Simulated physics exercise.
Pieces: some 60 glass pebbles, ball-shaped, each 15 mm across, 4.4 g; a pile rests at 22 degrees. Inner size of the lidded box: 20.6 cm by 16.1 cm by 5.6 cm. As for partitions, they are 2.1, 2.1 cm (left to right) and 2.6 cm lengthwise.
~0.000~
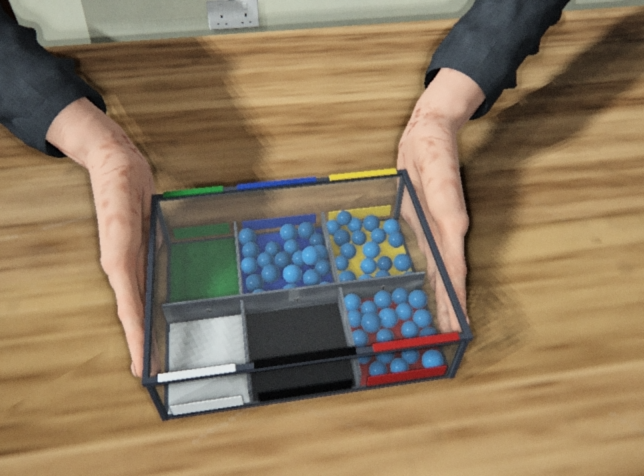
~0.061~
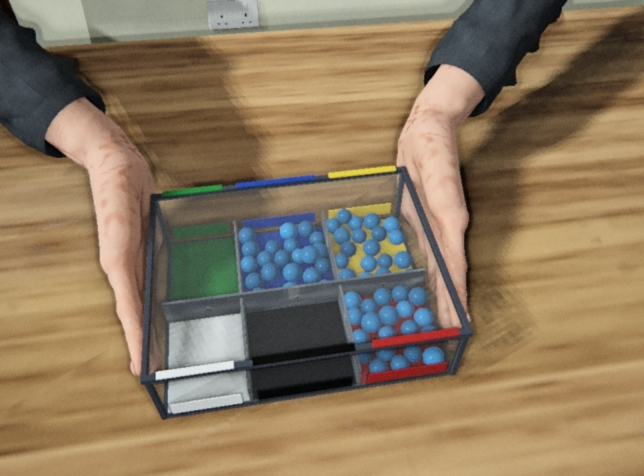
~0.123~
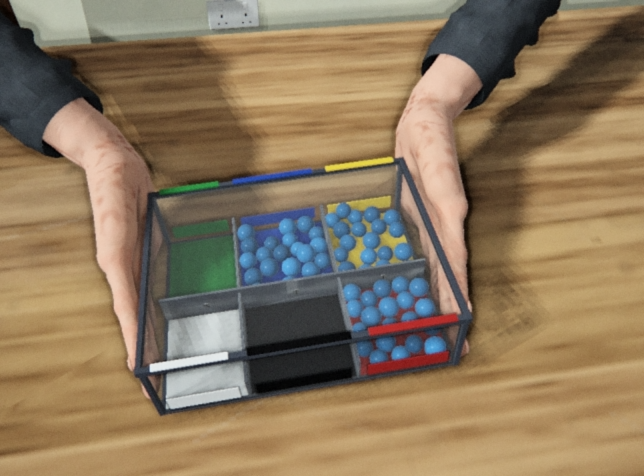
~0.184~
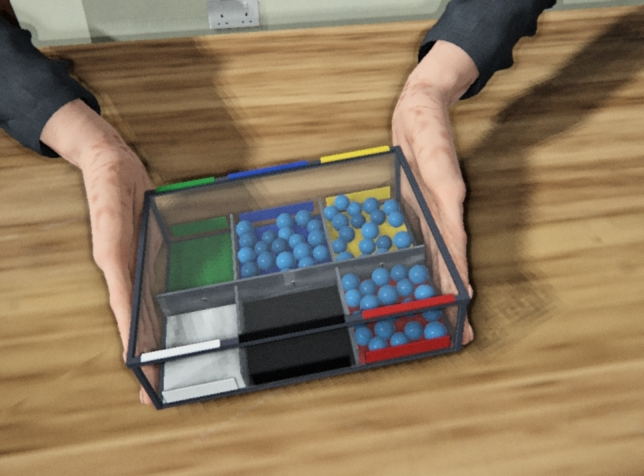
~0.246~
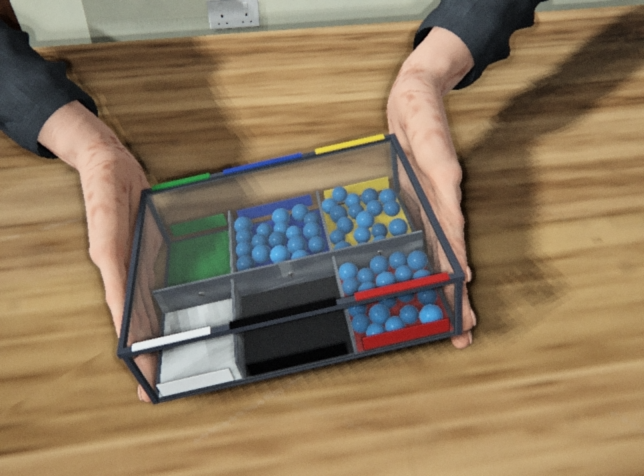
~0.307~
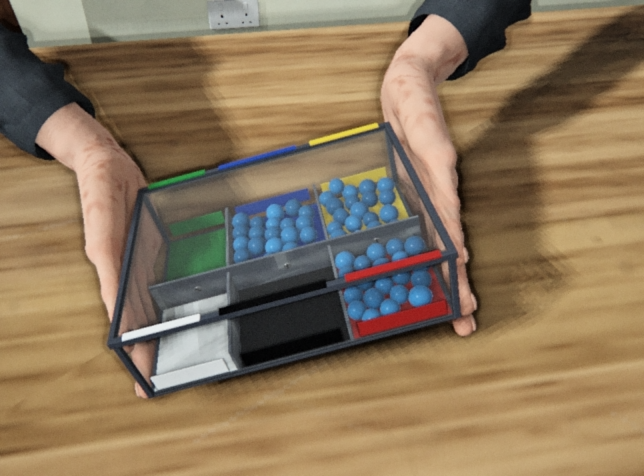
We see two hands holding a clear, lidded box with six coloured compartments, small blue balls in the blue, yellow and red ones. The hands steadily tilt it, raising its right side, while the balls shift slightly within their compartments.
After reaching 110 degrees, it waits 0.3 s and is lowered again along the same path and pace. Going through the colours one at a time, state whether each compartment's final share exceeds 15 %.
At the end, red: Holds a share within the limit; blue: Holds a share past the limit; green: Holds a share past the limit; yellow: Holds a share within the limit; white: Holds a share within the limit; black: Holds a share within the limit.
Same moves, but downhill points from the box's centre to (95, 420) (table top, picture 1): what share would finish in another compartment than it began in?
Estimate: Near 100 per cent.
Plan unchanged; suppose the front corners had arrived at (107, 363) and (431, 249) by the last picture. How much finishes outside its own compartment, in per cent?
Near 100 %.
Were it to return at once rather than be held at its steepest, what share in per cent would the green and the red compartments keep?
In per cent: Green 70, red 0.
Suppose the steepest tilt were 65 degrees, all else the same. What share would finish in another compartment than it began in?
Near 0 in a hundred.
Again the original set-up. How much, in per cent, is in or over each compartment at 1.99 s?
Red 0, blue 45, green 50, yellow 0, white 0, black 0.
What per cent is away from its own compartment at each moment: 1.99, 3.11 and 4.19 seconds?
85, 90, 90.
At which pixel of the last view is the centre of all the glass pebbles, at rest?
Centre at rest: Approx. (210, 266) px.
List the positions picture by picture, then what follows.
Box tilt 0 degrees, front corners at (149, 379) and (465, 335); red 35 %, blue 35 %, yellow 30 %, in the first picture.
Box tilt 1 degrees, front corners at (147, 377) and (465, 330), in the second picture.
Box tilt 4 degrees, front corners at (142, 370) and (464, 316), lowest corner left back, in the third picture.
Box tilt 8 degrees, front corners at (134, 360) and (462, 297), lowest corner left back, in the fourth picture.
Box tilt 12 degrees, front corners at (125, 350) and (457, 275), lowest corner left back, in the fifth picture.
Box tilt 16 degrees, front corners at (116, 341) and (449, 253), lowest corner left back; red 35 %, blue 35 %, yellow 30 %. The box's pace is about 65 degrees a second, in the sixth picture.
Then, at 1.99 s, tilt 110 degrees; blue 45 %, green 50 %.
After 3.11 s, tilt 55 degrees; blue 30 %, green 70 %.
Then, at 4.19 s, tilt 0 degrees; blue 30 %, green 70 %.
By 4.9 s all is still; red 0 %, blue 30 %, green 70 %, yellow 0 %, white 0 %, black 0 %.
